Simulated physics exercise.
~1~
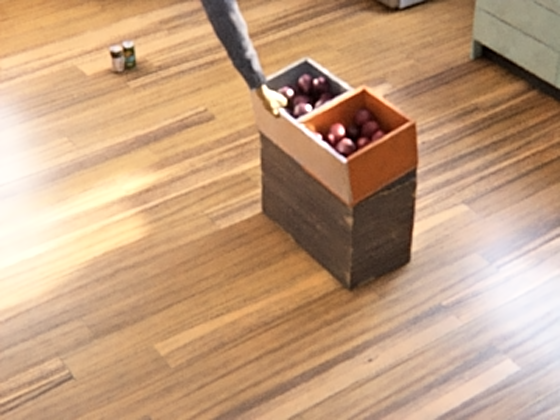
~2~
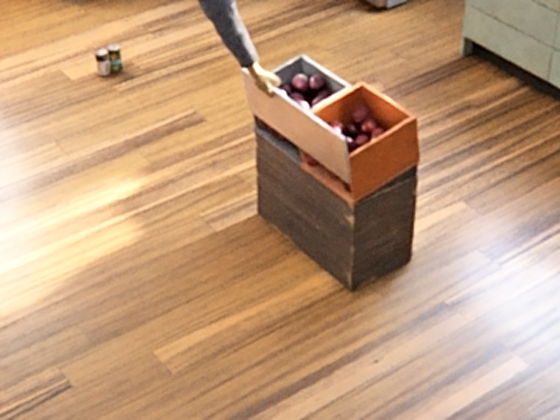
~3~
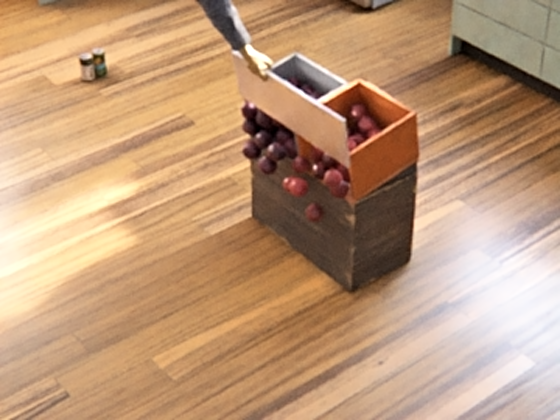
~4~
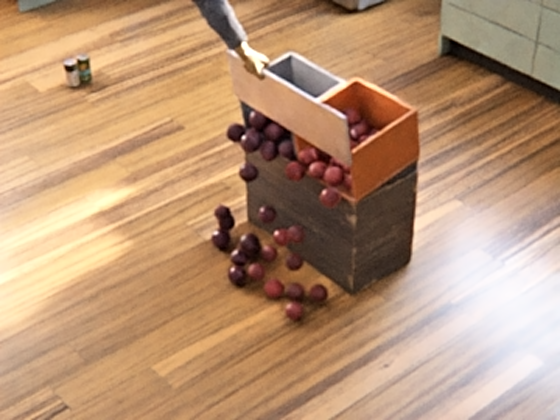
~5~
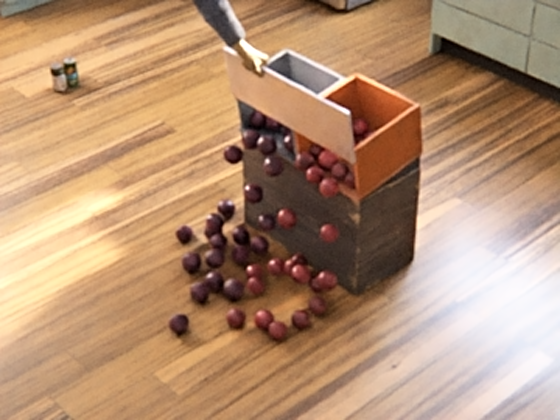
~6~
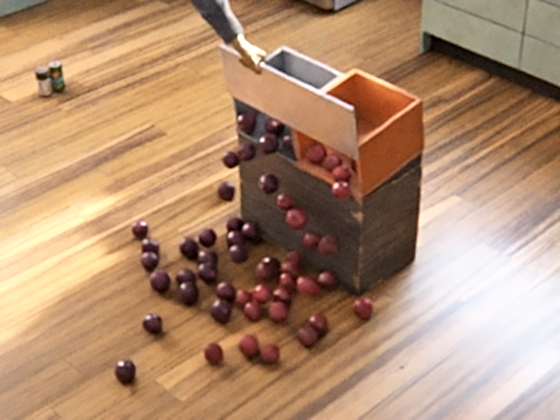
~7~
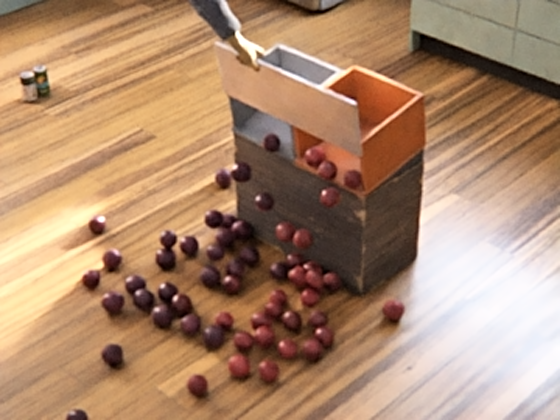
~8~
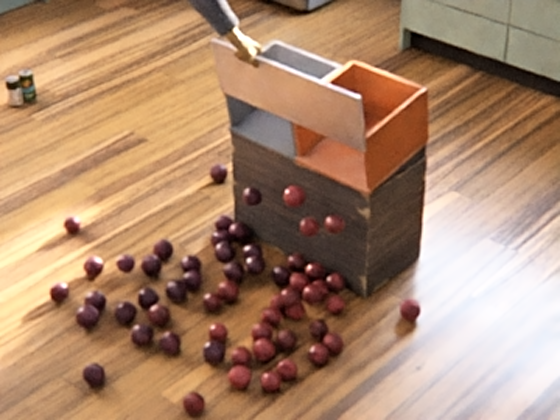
To begin with, an orange bin and a grey bin, both filled with dark red, round produce, sit side by side on a dark wooden stand on a plank floor, while a hand grips the pale panel across their front. The hand lifts the panel, and the produce starts to spill from beneath it. Pieces pour from both bins, drop past the stand and scatter across the floor towards the left and the front. The flow thins as the bins empty, with the hand still holding the panel raised. Finally both bins are bare, with the last few pieces still falling above the spread below.
